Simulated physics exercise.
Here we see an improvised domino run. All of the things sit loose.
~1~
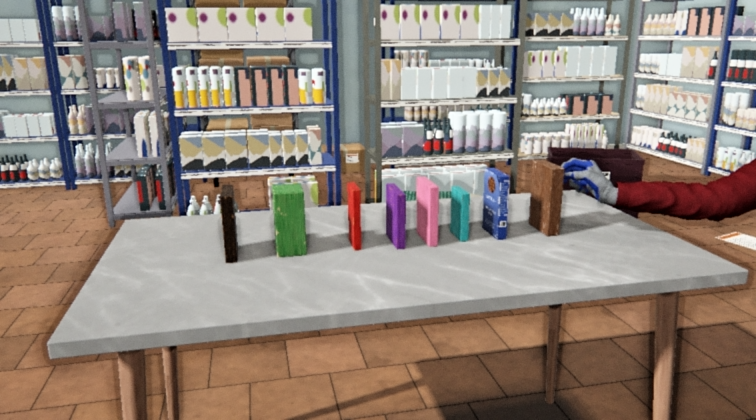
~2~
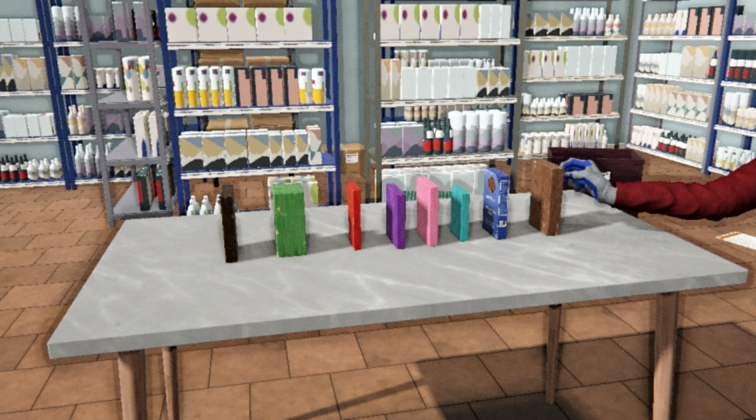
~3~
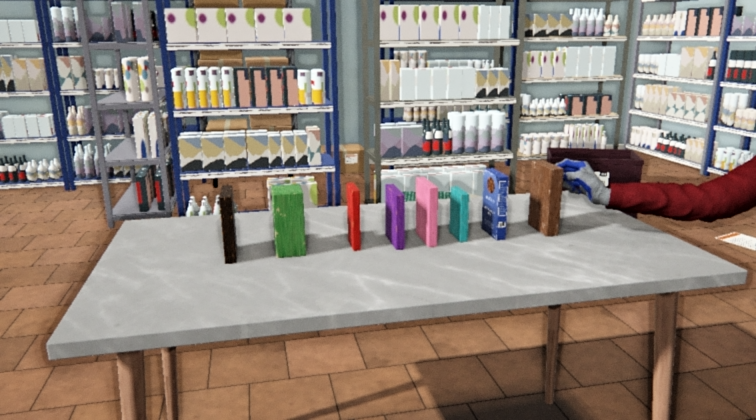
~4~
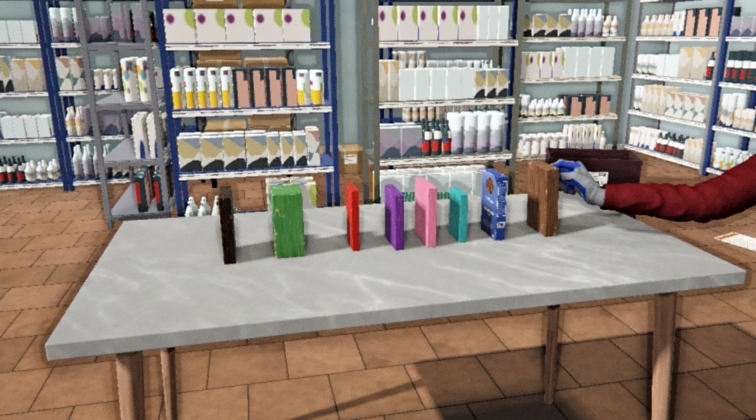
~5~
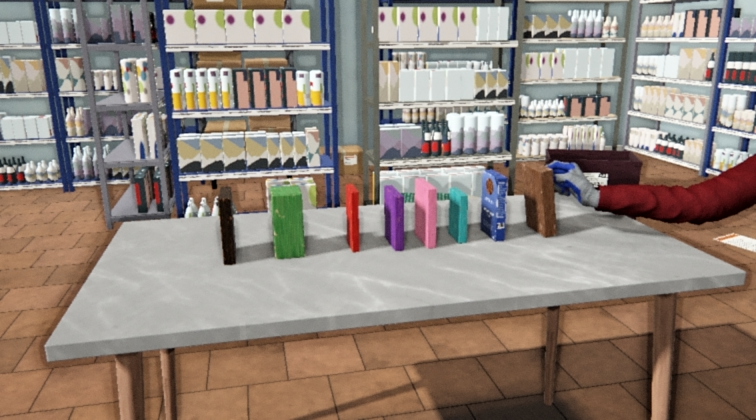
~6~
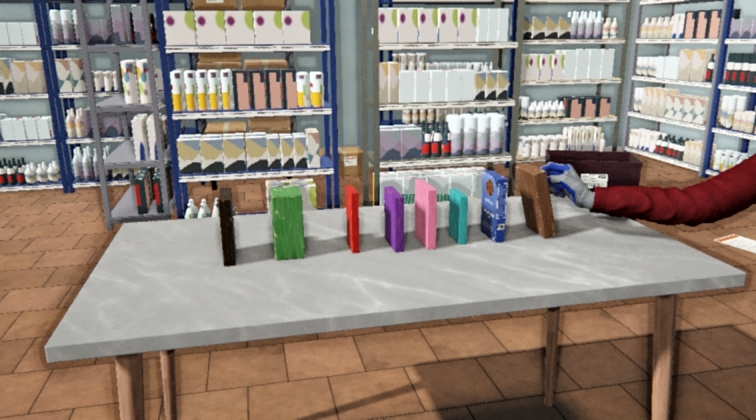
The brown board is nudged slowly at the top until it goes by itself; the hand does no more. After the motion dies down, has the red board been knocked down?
It is downed.
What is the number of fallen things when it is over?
Total count - 6.
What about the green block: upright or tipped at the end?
Result for the green block: Up.
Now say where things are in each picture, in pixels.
Red board (354, 216); blue packet (496, 203), in the first frame.
Purple block (395, 215); turquoise block (460, 213), in the second frame.
Pink block (426, 211); blue packet (495, 204), in the third frame.
Brown board 3° over; green block (287, 221); purple block (394, 216), in the fourth frame.
Brown board 9° over; turquoise block (458, 215); pink block (425, 213), in the fifth frame.
Brown board 14° over; red board (352, 219); blue packet (494, 206), in the sixth frame.
Then, 0.30 s past the last view, brown board 66° over; blue packet rocked 31° from its first pose; turquoise block rocked 9° from its first pose.
Then, 0.50 s past the last view, brown board 82° over; blue packet rocked 61° from its first pose; turquoise block rocked 67° from its first pose; pink block rocked 42° from its first pose.
Then, 0.60 s past the last view, brown board 82° over; red board rocked 36° from its first pose near (334, 224); blue packet rocked 61° from its first pose; pink block rocked 68° from its first pose.
Then, 1.60 s past the last view, brown board 82° over; red board on its side near (333, 248); blue packet rocked 62° from its first pose; pink block rocked 72° from its first pose.
Finally, down or leaning hard on the table, red board, blue packet, purple block, turquoise block and pink block; green block still in place. Final places as the last picture's camera would see them, red board near (332, 247).
